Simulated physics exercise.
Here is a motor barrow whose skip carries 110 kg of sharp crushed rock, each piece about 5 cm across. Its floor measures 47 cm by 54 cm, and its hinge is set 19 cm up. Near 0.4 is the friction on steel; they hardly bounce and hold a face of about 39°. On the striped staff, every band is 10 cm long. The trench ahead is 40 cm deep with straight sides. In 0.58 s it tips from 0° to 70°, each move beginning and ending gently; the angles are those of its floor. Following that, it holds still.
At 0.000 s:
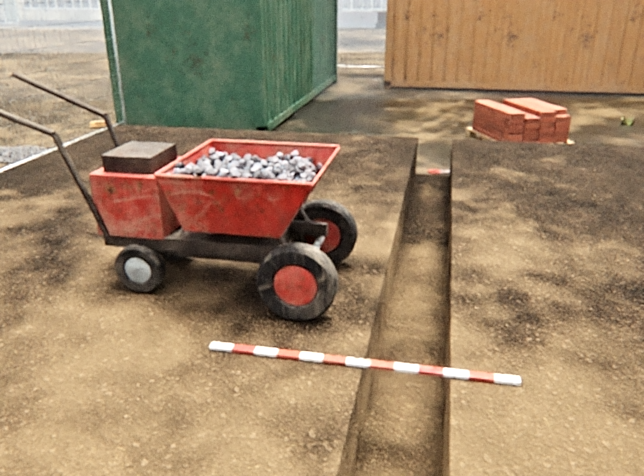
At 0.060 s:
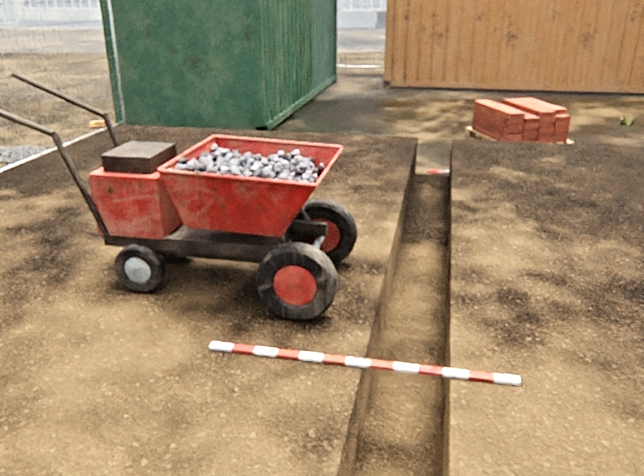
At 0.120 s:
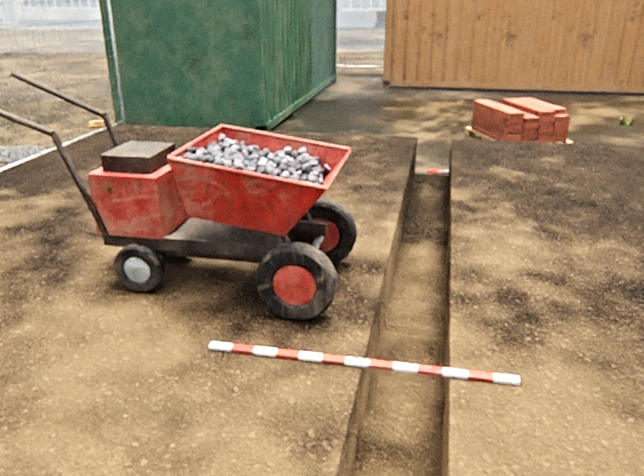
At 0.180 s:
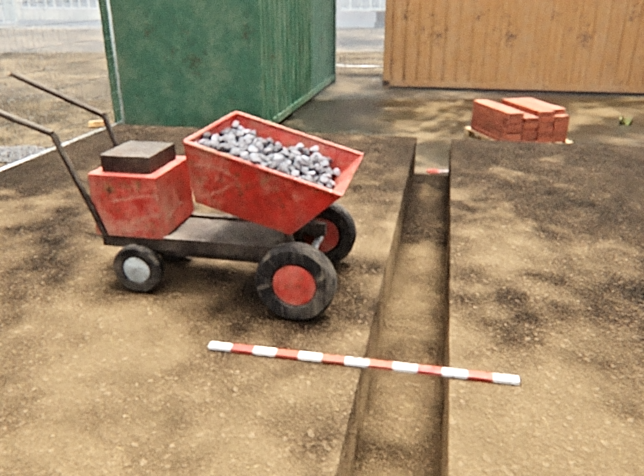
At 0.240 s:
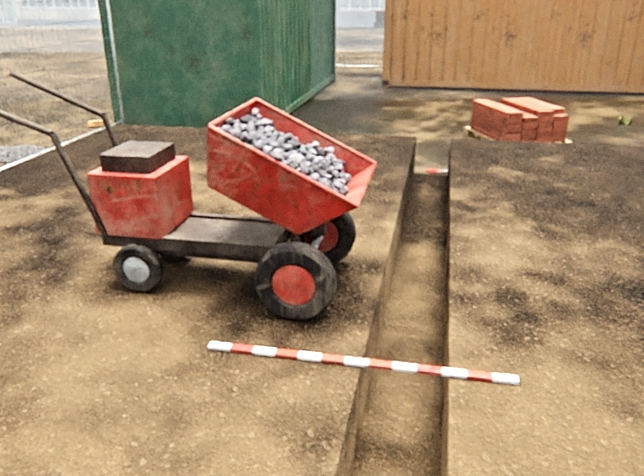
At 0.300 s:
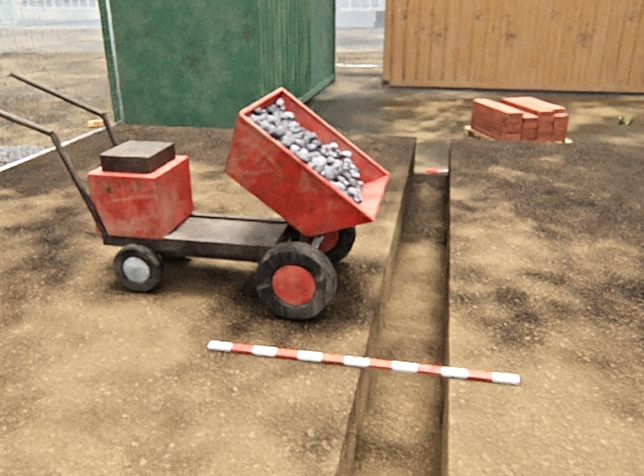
The footage shows a red motor barrow loaded with grey crushed rock beside a straight-sided trench, its skip tilting steadily forward to the right while the wheeled base stays still behind a red-and-white striped staff on the ground.
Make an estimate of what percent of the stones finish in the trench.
About 33 percent.
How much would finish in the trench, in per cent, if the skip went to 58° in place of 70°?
It comes out at about 20 percent.
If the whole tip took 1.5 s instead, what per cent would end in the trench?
Near 50 per cent.
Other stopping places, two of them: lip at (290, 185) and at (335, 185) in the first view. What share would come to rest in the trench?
Around 50% for the first place and 15% for the second.
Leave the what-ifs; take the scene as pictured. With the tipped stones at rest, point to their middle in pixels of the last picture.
Roughly (465, 301), I'd say.
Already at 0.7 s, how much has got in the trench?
I'd say near 15 per cent at that time.
After 0.4 s the floor is at 58°; 100 % in the skip; the foremost stones are at (384, 220).
After 0.7 s the floor is at 70°; 76 % in the skip, 14 % in the trench, 10 % past the trench; the foremost stones are at (480, 298).
After 1.0 s the floor is at 70°; 32 % in the skip, 23 % in the trench, 45 % past the trench; the foremost stones are past the picture's edge.
After 3.0 s the floor is at 70°; 24 % in the skip, 33 % in the trench, 44 % past the trench; the foremost stones are past the picture's edge.
